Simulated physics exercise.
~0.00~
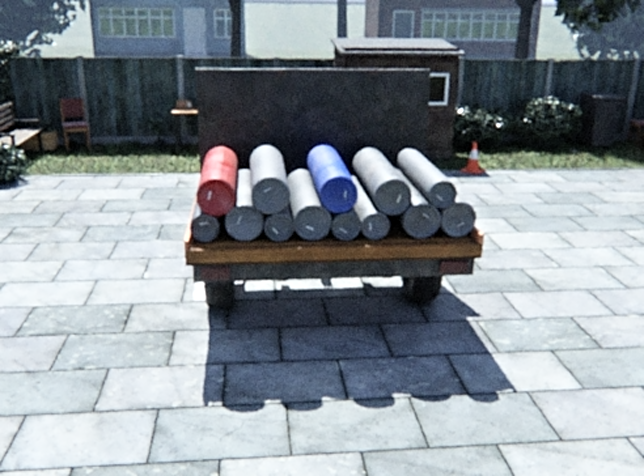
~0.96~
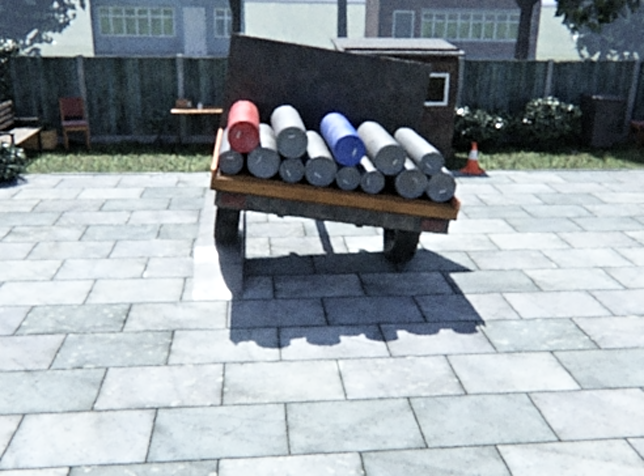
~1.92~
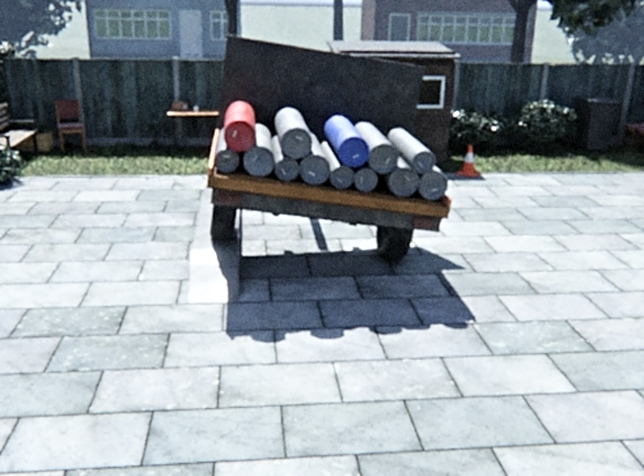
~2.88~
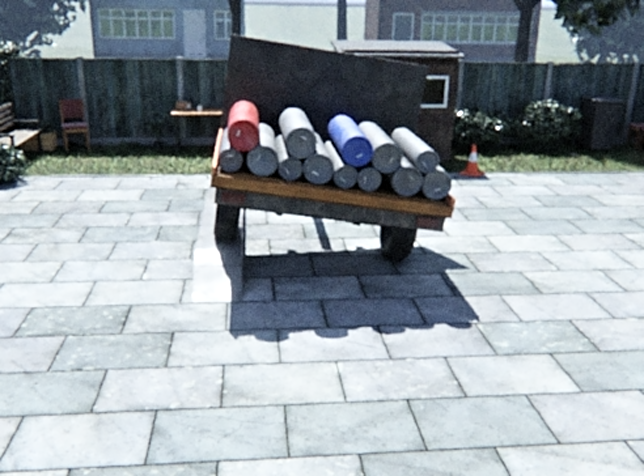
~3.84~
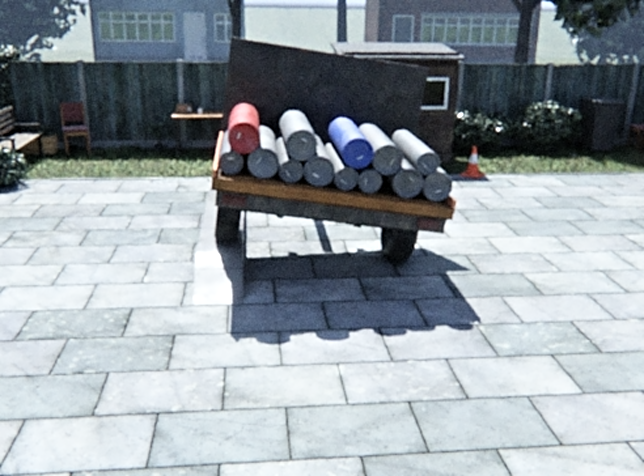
A flatbed trailer stacked with loose gas cylinders, mostly grey with one red and one blue, stands on a paved yard, seen from behind. It moves slightly away and its left side rises as the wheel there climbs a pale ramp, leaving the bed sloping down to the right. The blue cylinder rolls a little to the right along the top of the pile, while the red one keeps its place at the upper left. The trailer then stays tilted and the load settles. At the end, both coloured cylinders rest on top of the others, and nothing has fallen off.
